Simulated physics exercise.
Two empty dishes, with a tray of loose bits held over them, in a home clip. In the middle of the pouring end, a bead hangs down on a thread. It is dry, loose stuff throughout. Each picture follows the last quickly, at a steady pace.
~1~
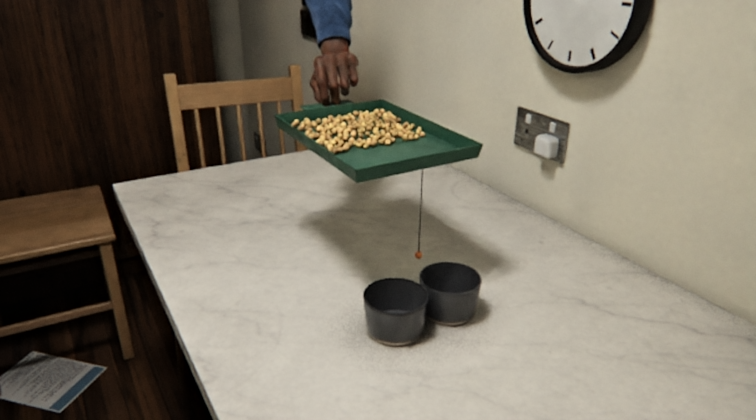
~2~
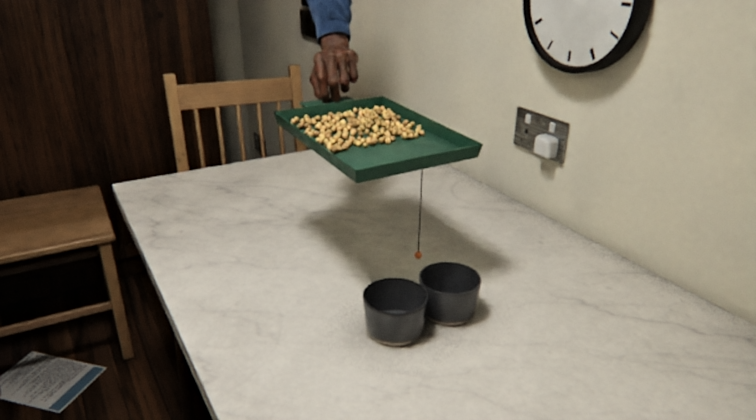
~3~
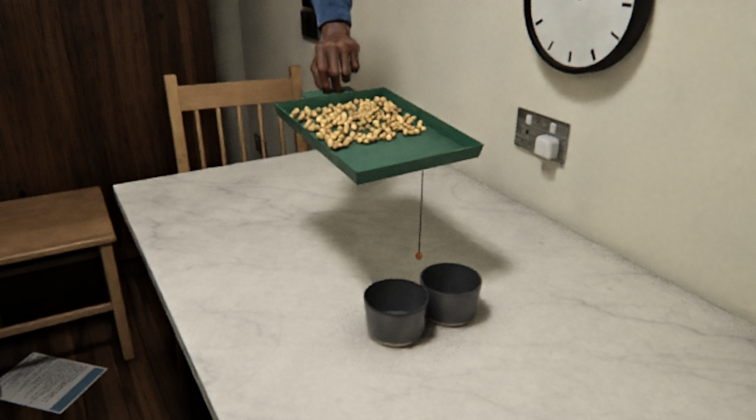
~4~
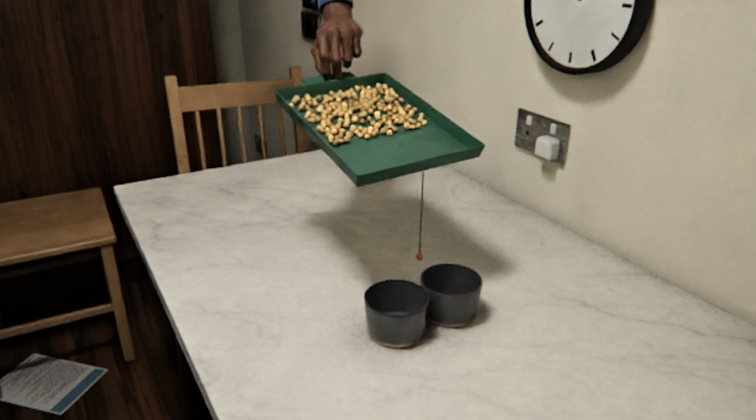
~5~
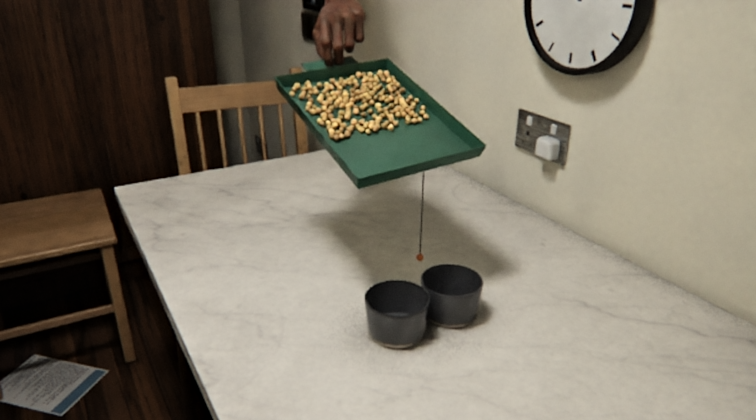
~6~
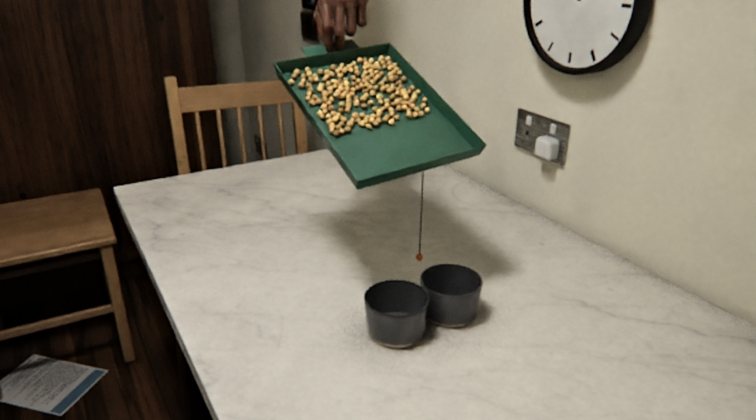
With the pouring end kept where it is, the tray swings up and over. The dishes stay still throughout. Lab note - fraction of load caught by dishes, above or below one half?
The dishes save the greater portion.
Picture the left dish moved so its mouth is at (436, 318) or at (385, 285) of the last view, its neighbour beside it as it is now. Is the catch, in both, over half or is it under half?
Result, first setup: A minority share; second setup: A minority share.
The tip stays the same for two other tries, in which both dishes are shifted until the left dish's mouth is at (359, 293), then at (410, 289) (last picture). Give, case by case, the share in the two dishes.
40 per cent the first time, 50 per cent the second time.
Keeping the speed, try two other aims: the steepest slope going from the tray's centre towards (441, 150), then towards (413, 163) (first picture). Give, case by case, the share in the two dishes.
That comes to 0 per cent the first time and 60 per cent the second.
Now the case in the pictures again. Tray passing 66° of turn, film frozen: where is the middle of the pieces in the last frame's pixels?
Somewhere about (400, 161).
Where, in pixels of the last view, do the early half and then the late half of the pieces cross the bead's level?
(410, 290), then (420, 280).
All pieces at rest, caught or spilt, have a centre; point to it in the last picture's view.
Near (408, 326).
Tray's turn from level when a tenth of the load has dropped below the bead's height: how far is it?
Around 80° of tilt.
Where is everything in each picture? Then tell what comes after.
The first frame shows corners of the pouring end at (357, 168) and (479, 144), level; middle of the load at (362, 128), dried chickpeas; left dish at (413, 325); right dish at (468, 306); bead on its thread at (419, 255).
The second frame shows corners of the pouring end at (357, 168) and (479, 144), level; middle of the load at (362, 126).
The third frame shows corners of the pouring end at (358, 170) and (480, 144), tipped barely, lowest at the left corner; middle of the load at (362, 120).
The fourth frame shows corners of the pouring end at (359, 173) and (481, 144), tipped a little, lowest at the left corner; middle of the load at (363, 111).
The fifth frame shows corners of the pouring end at (360, 176) and (483, 144), tipped clearly, lowest at the left corner; middle of the load at (365, 101).
The sixth frame shows corners of the pouring end at (359, 178) and (483, 144), tipped clearly, lowest at the left corner; middle of the load at (365, 91); left dish at (414, 328); right dish at (469, 308).
Soon, tray tipped steeply; nearly all on the tray; a small part in the air.
A while on, tray tipped past a quarter turn; about half on the tray; a small part in the left dish; a small part in the right dish; about a quarter outside both; a small part in the air.
Towards the end, tray tipped past a quarter turn; about a third in the left dish; about a quarter in the right dish; about a third outside both; a stray few in the air.
Finally, tray tipped past a quarter turn; about a third in the left dish; about a quarter in the right dish; about a third outside both.
